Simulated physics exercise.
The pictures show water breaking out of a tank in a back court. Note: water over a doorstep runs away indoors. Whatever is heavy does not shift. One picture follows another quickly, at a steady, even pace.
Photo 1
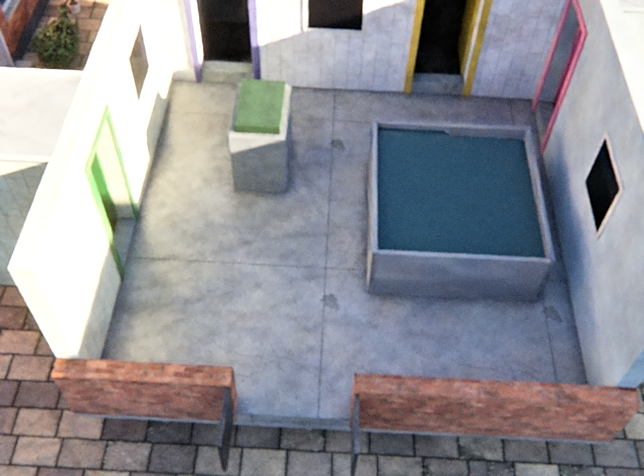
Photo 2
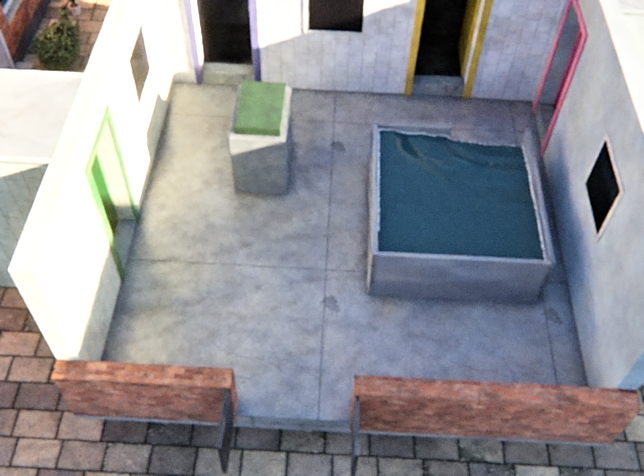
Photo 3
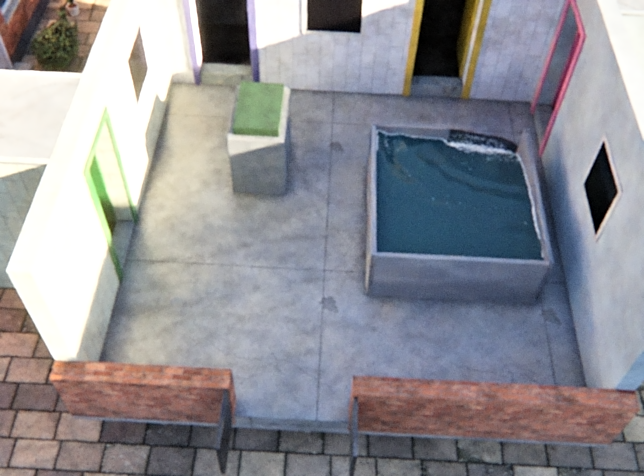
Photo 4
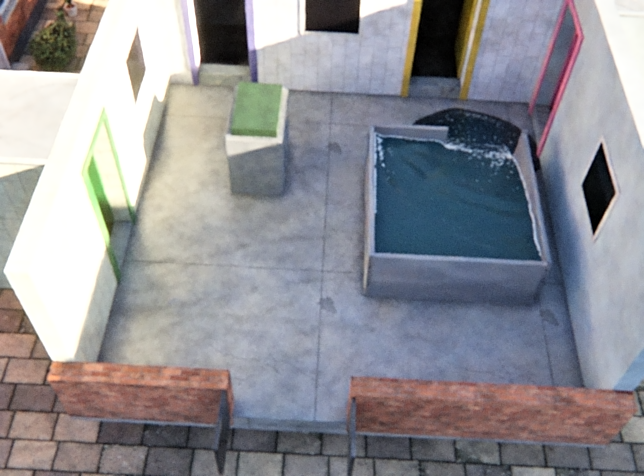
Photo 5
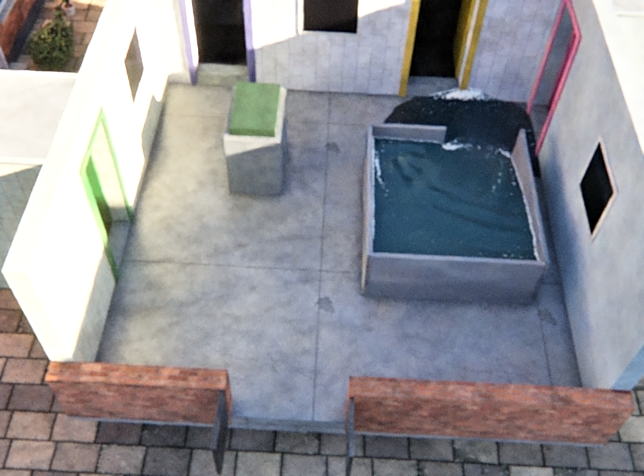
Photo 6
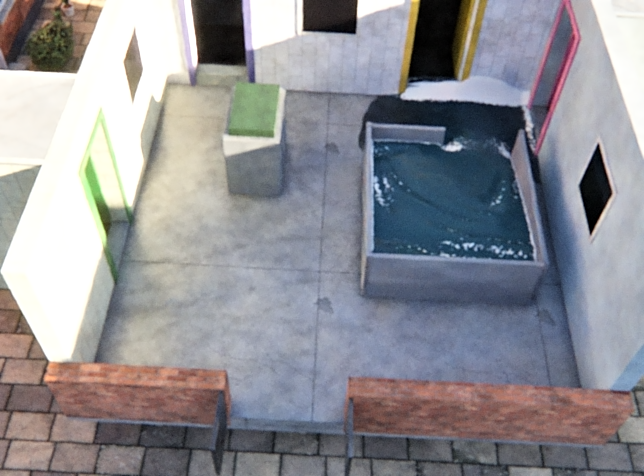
Dark water breaks out of a square, open grey tank in a walled concrete courtyard, seen from high above. A grey block with a green top stands left of the tank, among pale walls with green, purple, yellow and pink door surrounds and low brick walls in front. The teal surface ripples, then water pours through the far side and spreads across the floor toward the back wall, foaming white.
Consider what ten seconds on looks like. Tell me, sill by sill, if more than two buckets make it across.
My prediction: The blue door sees no more than two buckets come in. The green door sees no more than two buckets come in. The yellow door sees more than two buckets come in. The pink door sees more than two buckets come in.
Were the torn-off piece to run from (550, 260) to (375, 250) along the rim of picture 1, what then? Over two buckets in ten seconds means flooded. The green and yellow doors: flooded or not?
Well, the green one is swamped, while the yellow one is safe.
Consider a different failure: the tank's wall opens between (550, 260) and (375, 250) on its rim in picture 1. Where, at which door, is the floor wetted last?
Answer - the blue-painted one.
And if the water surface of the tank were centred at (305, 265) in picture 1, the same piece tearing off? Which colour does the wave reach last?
It is the green one.
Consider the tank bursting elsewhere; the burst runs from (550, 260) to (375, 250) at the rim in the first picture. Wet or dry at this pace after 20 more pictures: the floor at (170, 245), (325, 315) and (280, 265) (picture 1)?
One after the other: Awash, covered, wet.
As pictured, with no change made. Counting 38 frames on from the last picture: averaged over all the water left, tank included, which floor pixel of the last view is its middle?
Centre of the water: Near (378, 200).
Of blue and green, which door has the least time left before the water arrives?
The blue door comes first.
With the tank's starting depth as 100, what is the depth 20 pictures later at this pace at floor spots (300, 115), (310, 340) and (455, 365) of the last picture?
In order: Roughly 10, 0 and 0 in a hundred.
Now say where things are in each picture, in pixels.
Still water in the open tank at (456, 189), in the first picture.
The front is at a hidden place, out from the gap on the open tank's far side, in the second picture.
Water pours out on the open tank's far side and has run to a hidden place, in the third picture.
Water pours out on the open tank's far side and has run to (460, 111), in the fourth picture.
Water pours out on the open tank's far side and has run to (422, 97), in the fifth picture.
Water pours out on the open tank's far side and has run to (383, 96), in the sixth picture.
A moment on, water covers 15 % of the floor; the blue door not reached, the green door not reached, the yellow door over two buckets in, the pink door over two buckets in.
Next, water covers 30 % of the floor; the blue door wet at the sill, nothing in, the green door not reached, the yellow door far over two buckets in, the pink door far over two buckets in.
Then, water covers 50 % of the floor; the blue door wet at the sill, nothing in, the green door not reached, the yellow door far over two buckets in, the pink door far over two buckets in.
Later, water covers 95 % of the floor; the blue door wet at the sill, nothing in, the green door wet at the sill, nothing in, the yellow door far over two buckets in, the pink door far over two buckets in.
In the end, water covers 100 % of the floor; the blue door wet at the sill, nothing in, the green door wet at the sill, nothing in, the yellow door far over two buckets in, the pink door far over two buckets in.
